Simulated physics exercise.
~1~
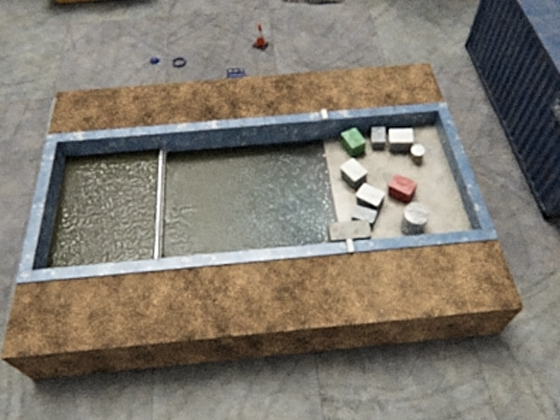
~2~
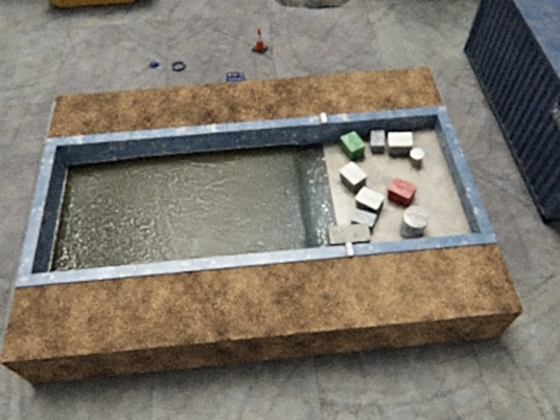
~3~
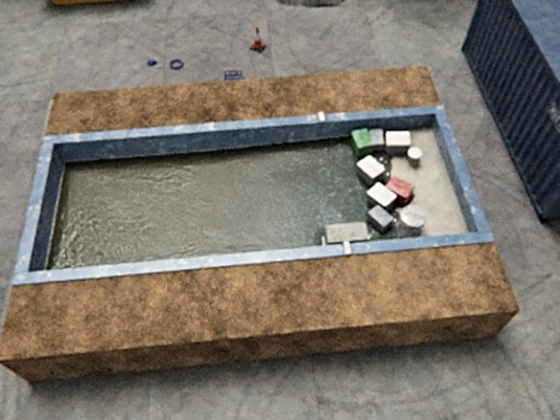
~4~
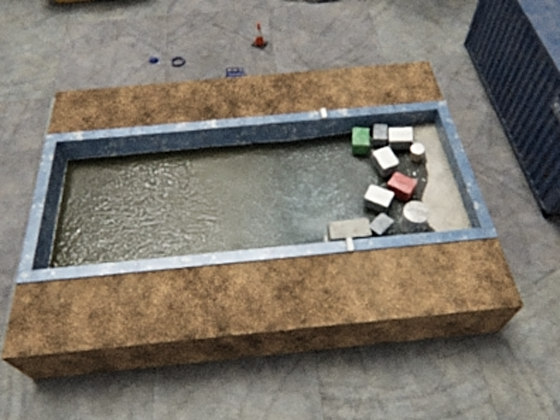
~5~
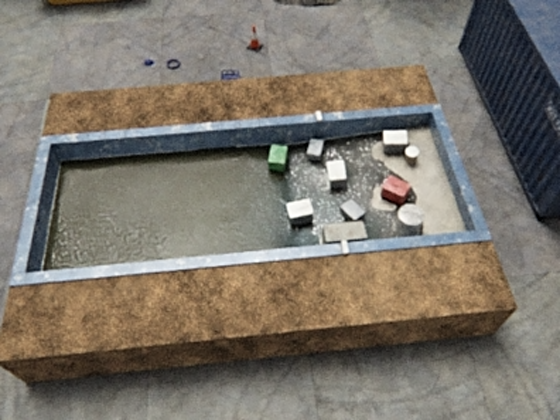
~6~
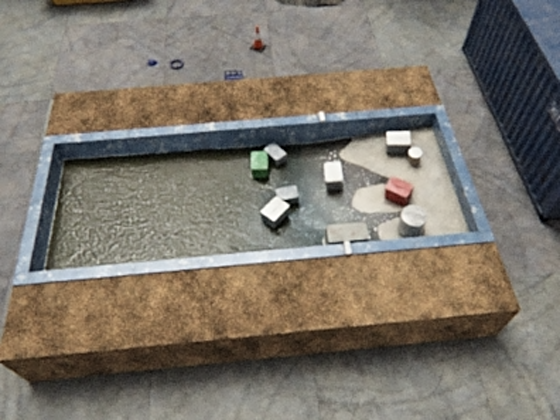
The clip opens on a long, blue-rimmed basin seen from above, with a thin barrier across the murky water at left and a green chest, a red chest and pale crates and pails resting on a light ramp at right. The barrier goes, and a wave runs right toward the ramp. Water surges among the objects, shifting several a little up the slope. Then it drains back, drawing the green chest and some pale crates leftward. At the end, the green chest floats with three crates beyond the white marks on the rim, while the red chest sits aground, short of them.
